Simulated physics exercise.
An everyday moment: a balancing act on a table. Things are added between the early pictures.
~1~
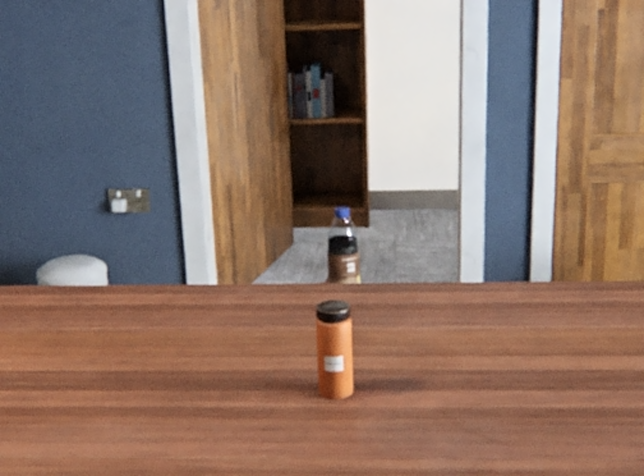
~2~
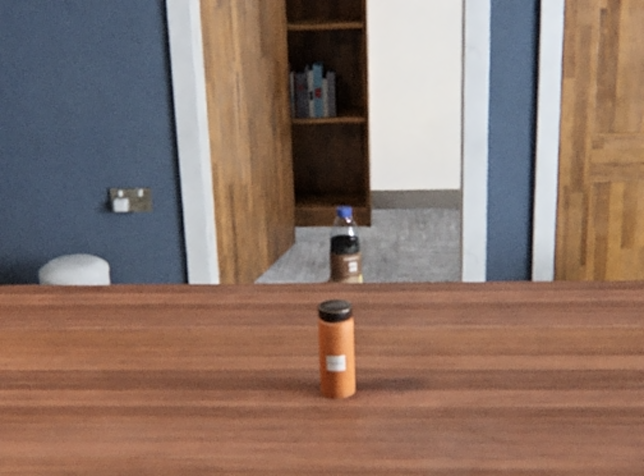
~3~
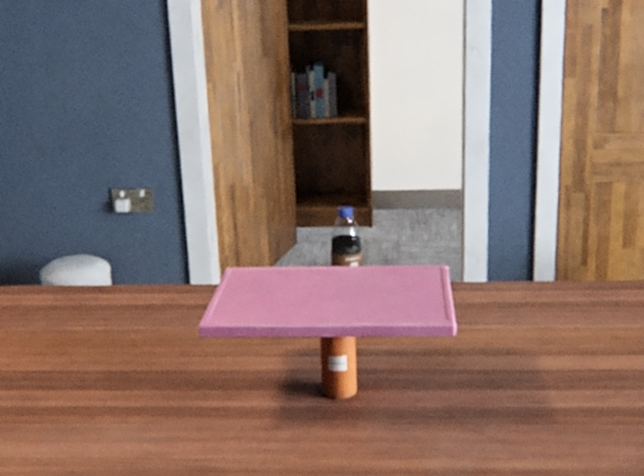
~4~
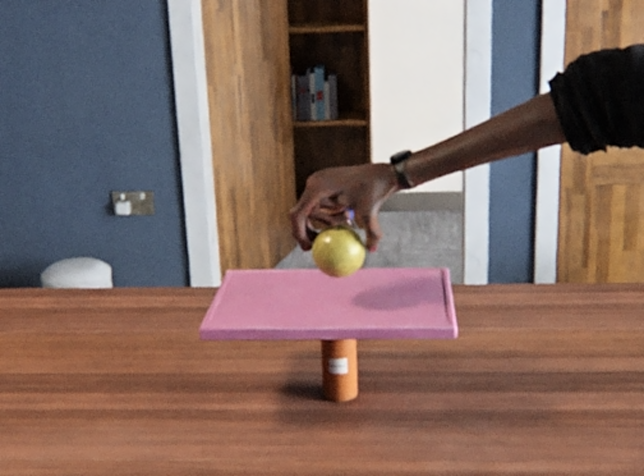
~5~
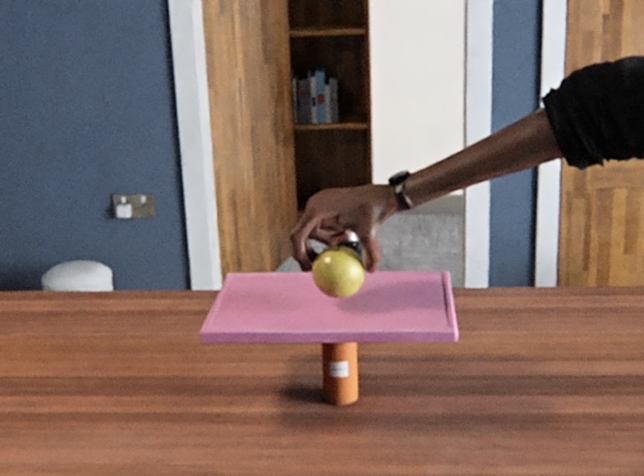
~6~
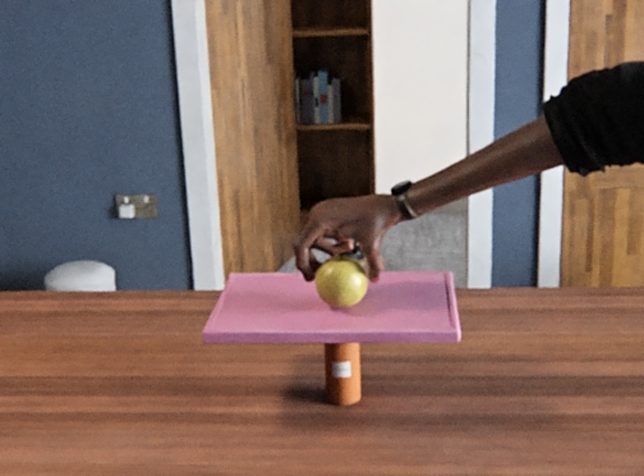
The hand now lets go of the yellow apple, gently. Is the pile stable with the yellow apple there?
It stays up.
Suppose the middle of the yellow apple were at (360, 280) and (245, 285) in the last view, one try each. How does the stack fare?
First, it keeps its balance; second, it loses its balance.
Then, 0.20 s after the last picture, nothing has stirred.
Then, 0.50 s after the last picture, yellow apple resting near (341, 282).
Then, 0.90 s after the last picture, yellow apple resting near (341, 283).
At rest, all 3 in place. Seen from the same camera at the end, yellow apple near (341, 283). The stack keeps its balance.
